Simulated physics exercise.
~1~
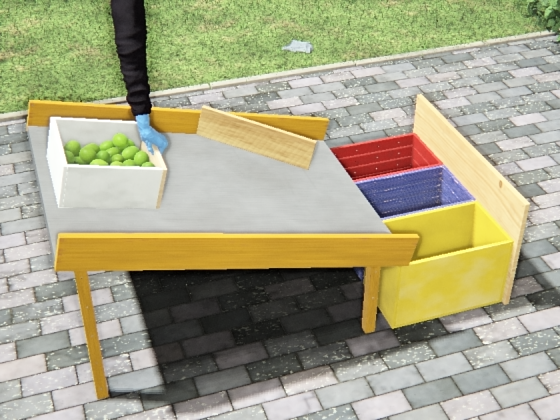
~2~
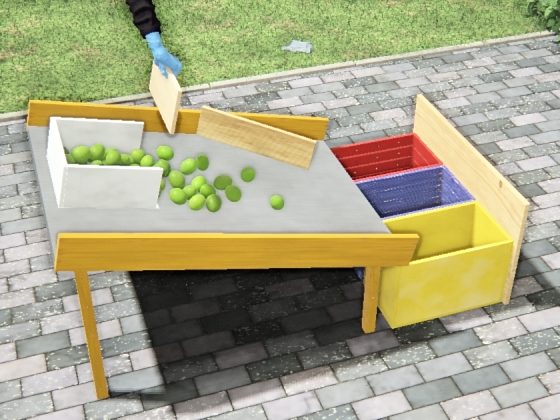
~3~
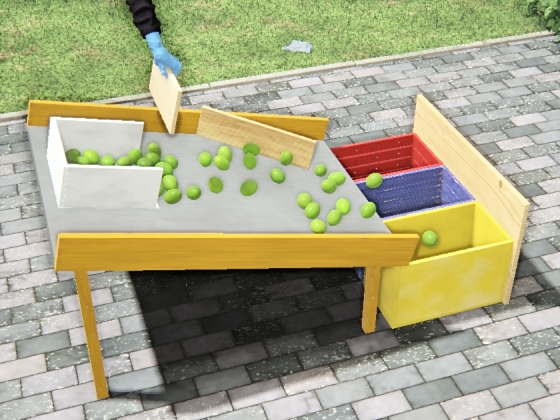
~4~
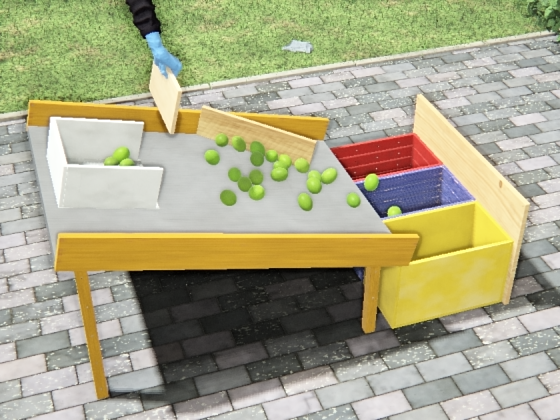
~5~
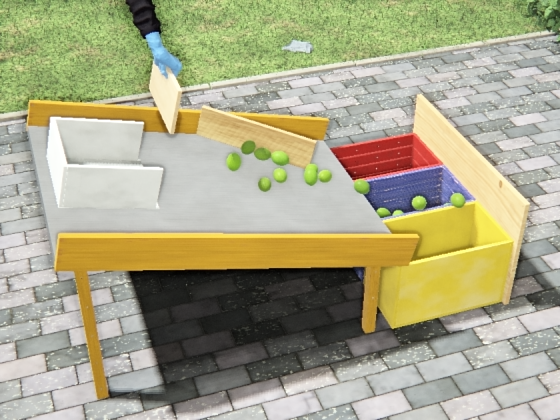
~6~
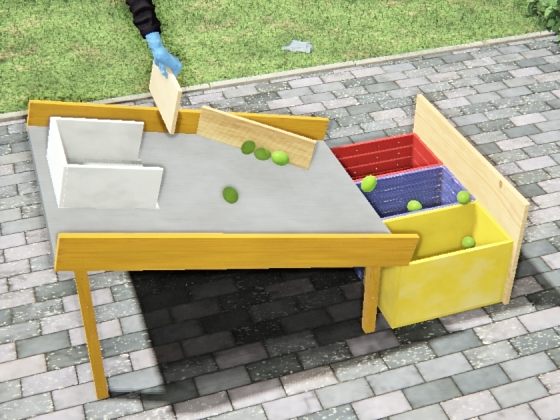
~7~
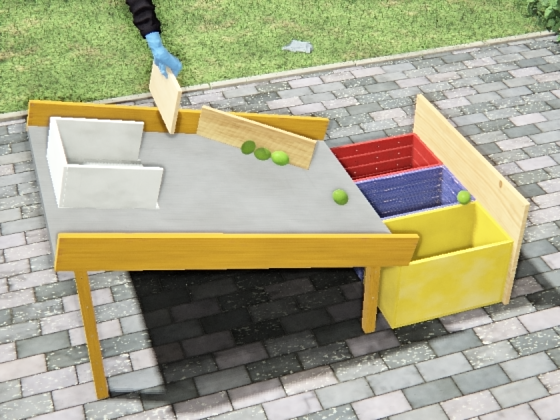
Limes roll from the opened white pen, most dropping into tubs while a few stay behind.
